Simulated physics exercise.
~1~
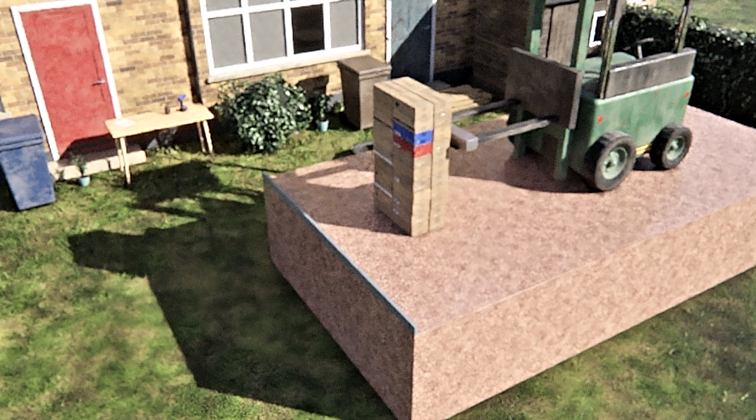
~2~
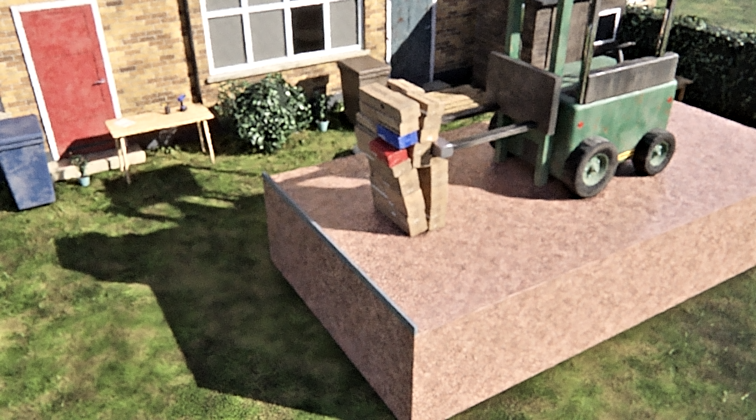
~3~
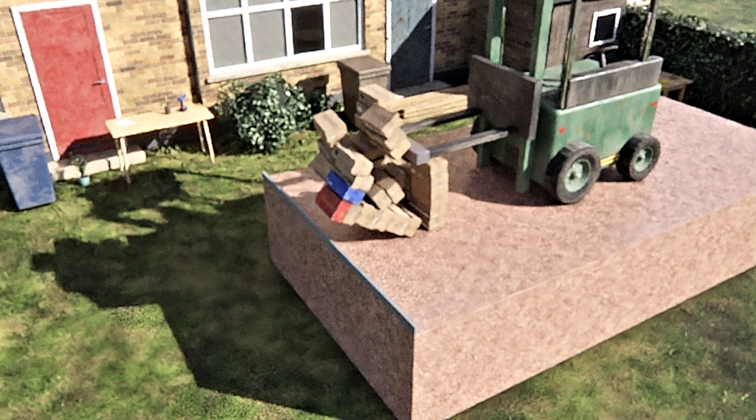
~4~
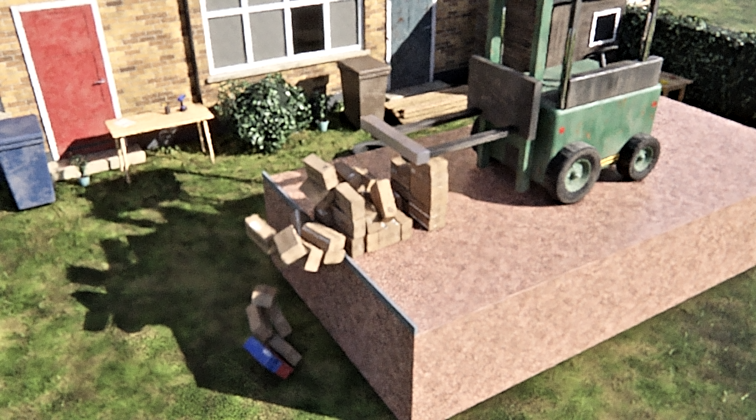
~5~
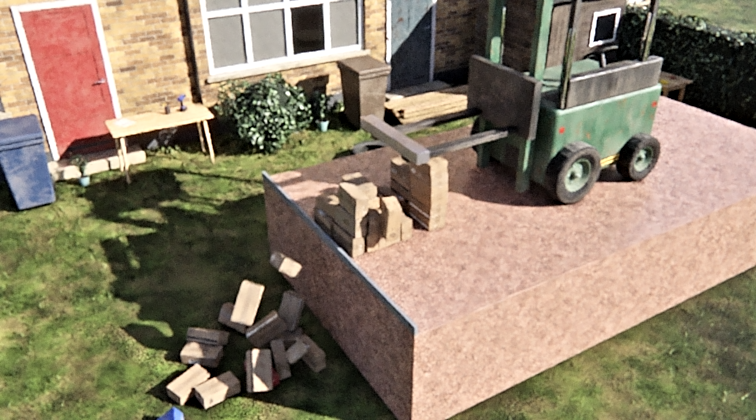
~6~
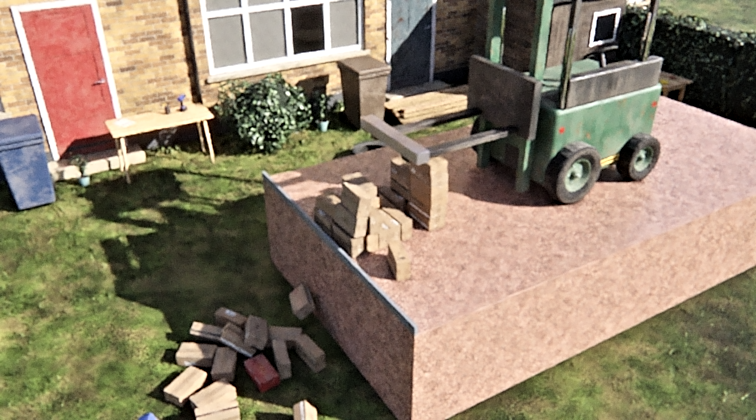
The clip shows a green forklift pushing a beam into a tall stack of brown boxes, with one blue and one red, on a raised platform; the stack buckles and topples left, some boxes tumbling onto the grass while others stay heaped near the edge.
